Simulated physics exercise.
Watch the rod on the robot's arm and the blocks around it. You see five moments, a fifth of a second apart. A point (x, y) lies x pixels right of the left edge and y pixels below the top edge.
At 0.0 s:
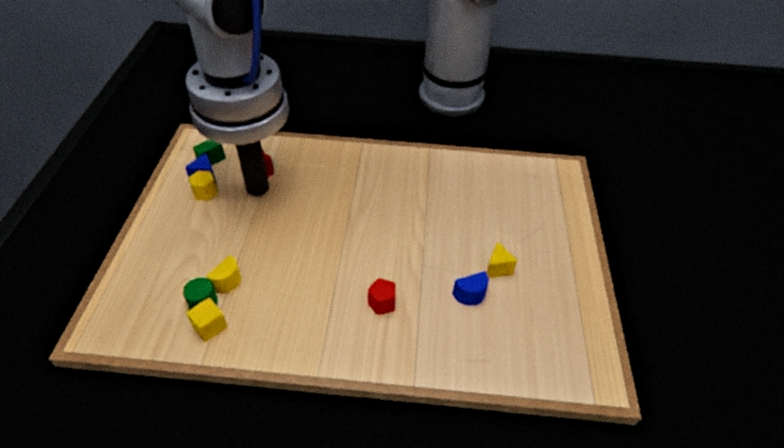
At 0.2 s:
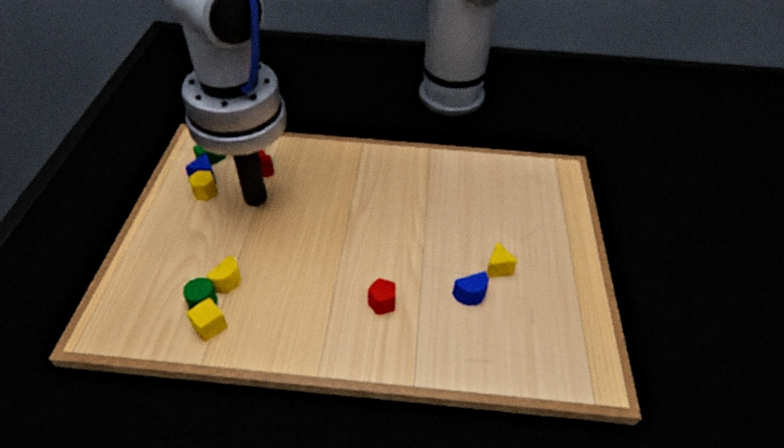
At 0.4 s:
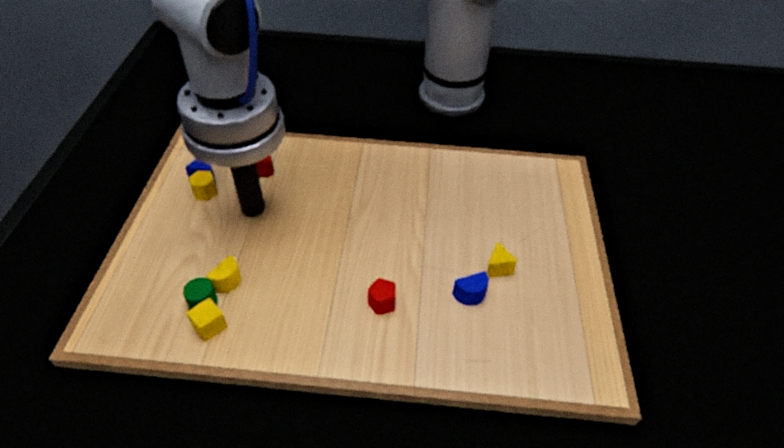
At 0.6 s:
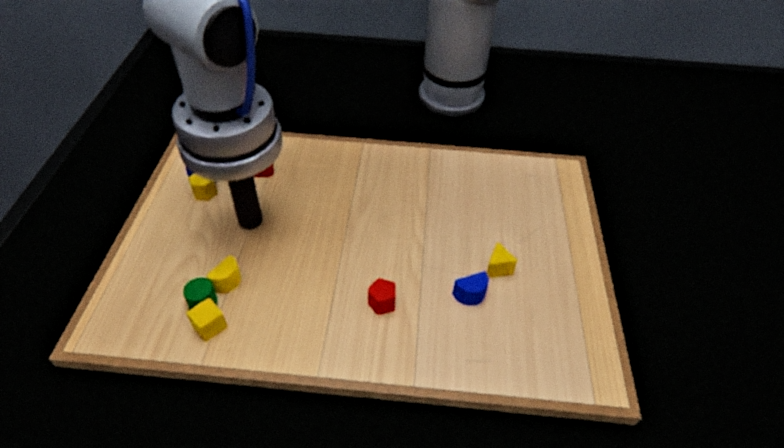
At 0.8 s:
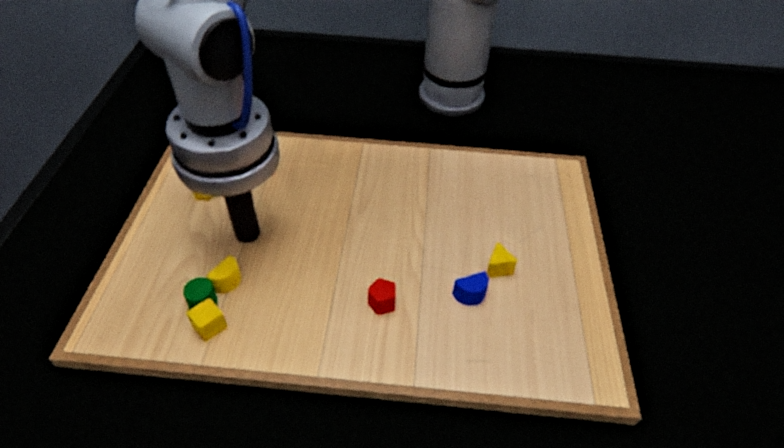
Robot arm slowly moving its dark rod down a wooden board toward the viewer, the scattered coloured blocks staying still.
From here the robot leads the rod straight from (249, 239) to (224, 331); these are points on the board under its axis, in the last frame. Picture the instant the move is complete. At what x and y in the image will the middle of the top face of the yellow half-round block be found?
It will end up at (196, 301).
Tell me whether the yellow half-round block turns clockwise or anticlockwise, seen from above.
In a top view, it turns clockwise.
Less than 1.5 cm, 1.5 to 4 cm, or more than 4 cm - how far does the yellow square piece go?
It falls in the 1.5 to 4 cm band.
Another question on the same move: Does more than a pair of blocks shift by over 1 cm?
That would be a yes.
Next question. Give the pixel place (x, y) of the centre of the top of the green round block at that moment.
I'd expect the centre of its top face to be at (168, 306).
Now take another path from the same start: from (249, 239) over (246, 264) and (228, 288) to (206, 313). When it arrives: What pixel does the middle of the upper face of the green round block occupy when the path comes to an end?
I'd expect the centre of its top face to be at (142, 324).
The first path, step by step. One third of the way, rod at (241, 263); green round block at (192, 294); yellow half-round block at (219, 276).
Two thirds of the way, rod at (232, 294); green round block at (169, 307); yellow square piece at (201, 321), turned 15° anticlockwise; yellow half-round block at (198, 296), turned 70° clockwise.
At the end, rod at (222, 327); green round block at (168, 306); yellow square piece at (190, 333), turned 20° anticlockwise; yellow half-round block at (196, 301), turned 135° clockwise.
